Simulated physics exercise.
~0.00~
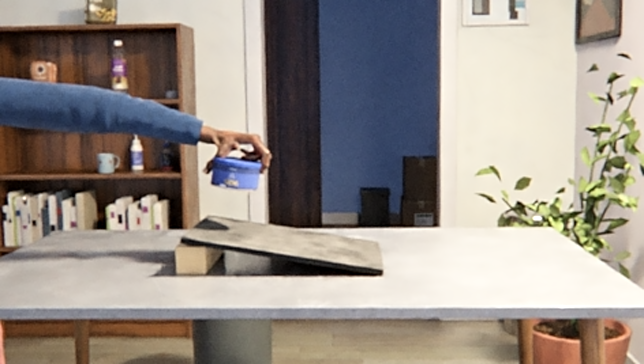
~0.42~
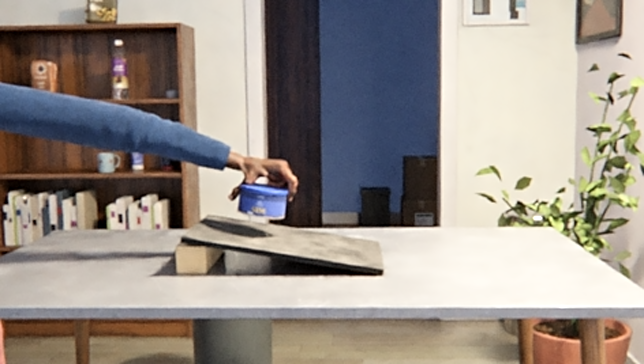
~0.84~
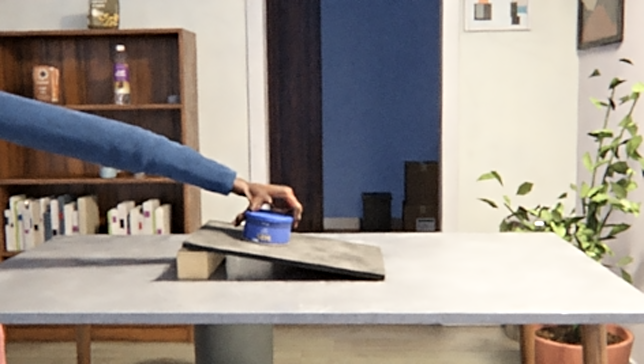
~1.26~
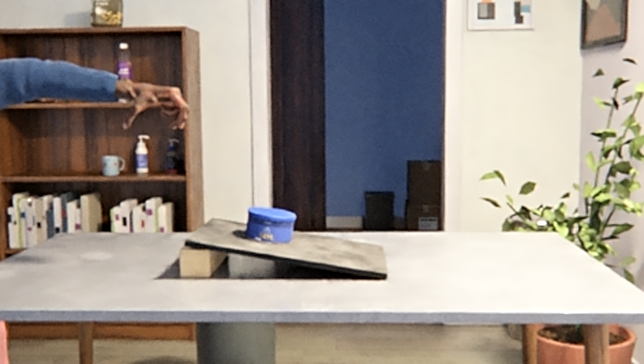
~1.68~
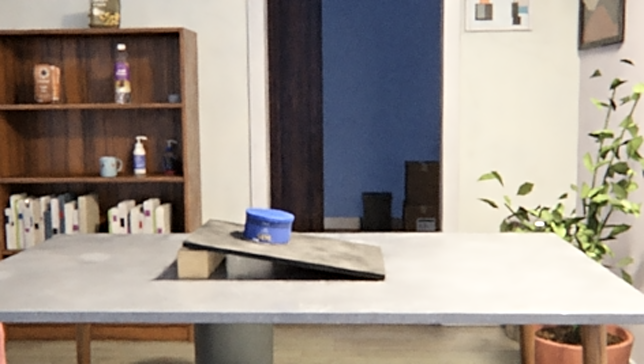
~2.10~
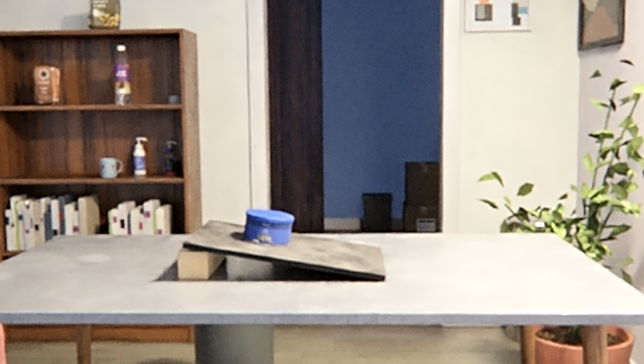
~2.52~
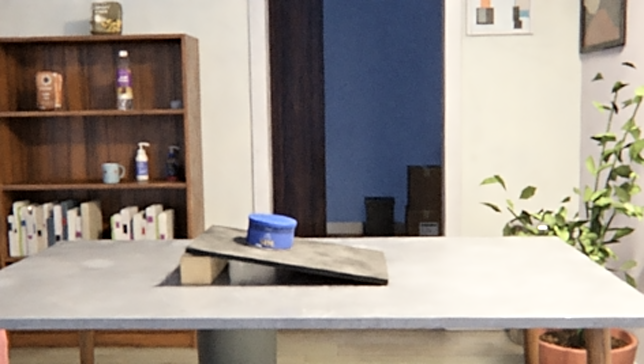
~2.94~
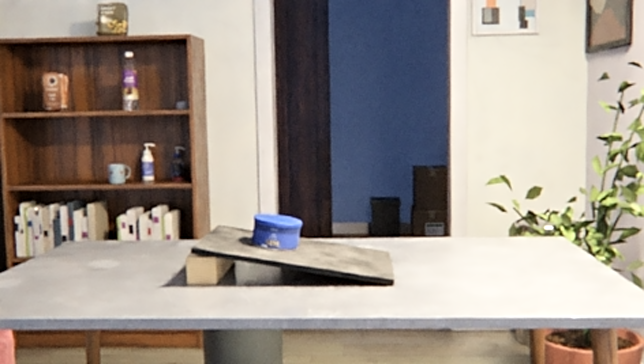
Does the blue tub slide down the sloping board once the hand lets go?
No, the blue tub stays at rest on the sloping board after the hand draws away.
